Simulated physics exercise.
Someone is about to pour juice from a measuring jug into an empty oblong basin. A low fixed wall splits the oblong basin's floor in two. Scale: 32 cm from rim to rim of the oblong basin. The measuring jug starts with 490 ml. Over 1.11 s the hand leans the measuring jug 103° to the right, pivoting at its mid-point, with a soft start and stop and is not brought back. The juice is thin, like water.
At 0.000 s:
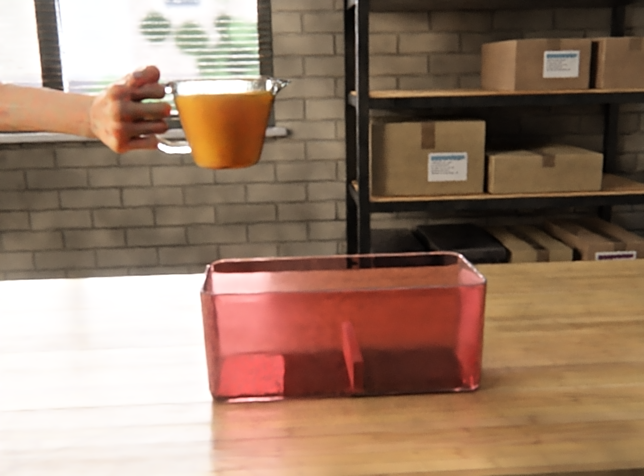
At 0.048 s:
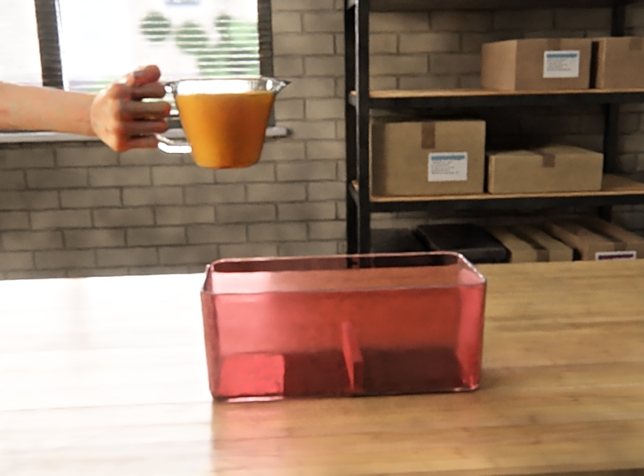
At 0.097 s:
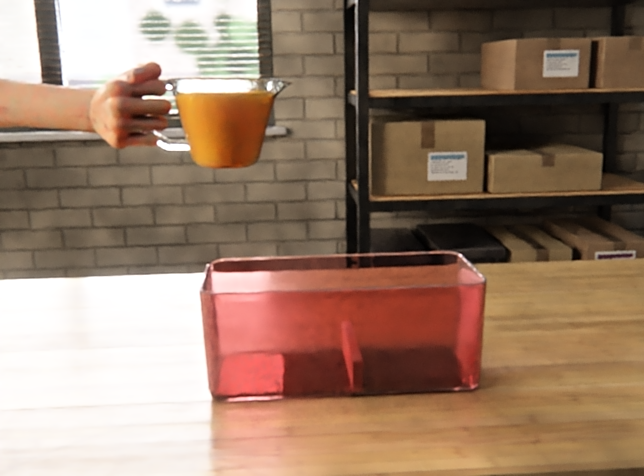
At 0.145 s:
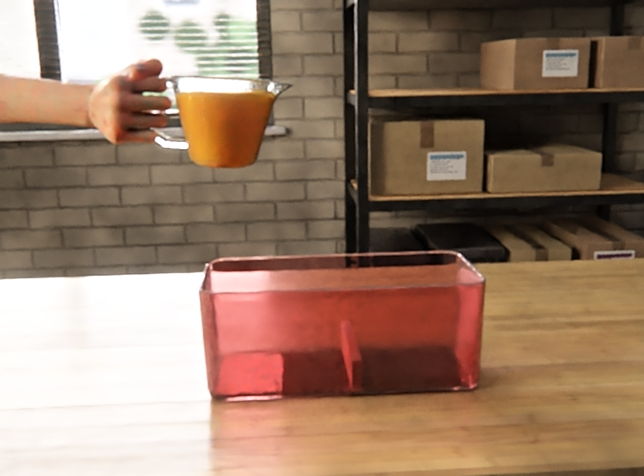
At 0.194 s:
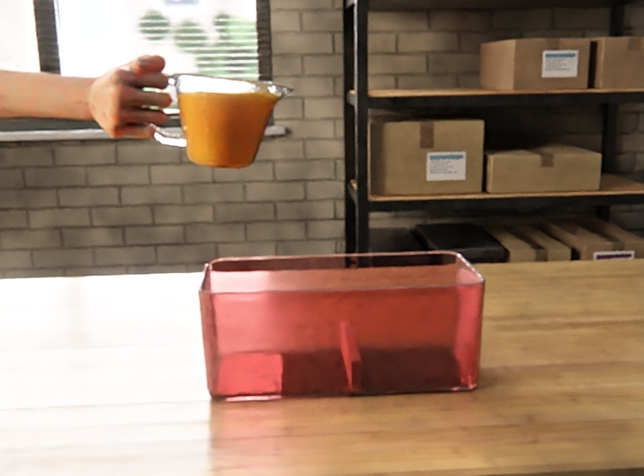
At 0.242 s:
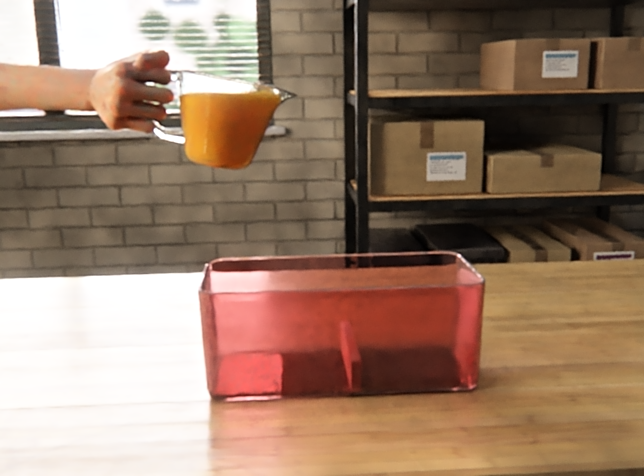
A hand holds a jug of orange juice above a red basin and tilts it slightly right.
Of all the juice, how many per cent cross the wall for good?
About 56 per cent.
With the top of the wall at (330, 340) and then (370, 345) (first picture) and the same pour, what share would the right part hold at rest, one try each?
In turn about 85 and 30 per cent.
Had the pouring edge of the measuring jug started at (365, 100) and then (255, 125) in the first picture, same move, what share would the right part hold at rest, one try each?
First 90, then 5 per cent.
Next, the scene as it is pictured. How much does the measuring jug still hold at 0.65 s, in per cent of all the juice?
About 60 per cent.
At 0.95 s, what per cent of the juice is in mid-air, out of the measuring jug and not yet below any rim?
Near 16 in a hundred.
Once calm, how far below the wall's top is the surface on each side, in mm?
Some 28 mm on the left and 24 mm on the right.
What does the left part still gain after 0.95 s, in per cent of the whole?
Some 20 per cent.
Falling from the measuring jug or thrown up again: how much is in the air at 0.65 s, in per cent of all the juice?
Some 28 per cent.
Then, 0.65 s in, the tilt is 65° and 61 per cent is still to pour, 1 is left of the wall and 9 right of it.
Then, 0.95 s in, the tilt is 98° and 8 per cent is still to pour, 23 is left of the wall and 53 right of it.
Then, 1.27 s in, the tilt is 103° and 0 per cent is still to pour, 44 is left of the wall and 55 right of it.
Then, 1.61 s in, the tilt is 103° and 0 per cent is still to pour, 43 is left of the wall and 56 right of it.
Finally, 43 per cent lies left of the wall, 56 right of it and 1 outside.
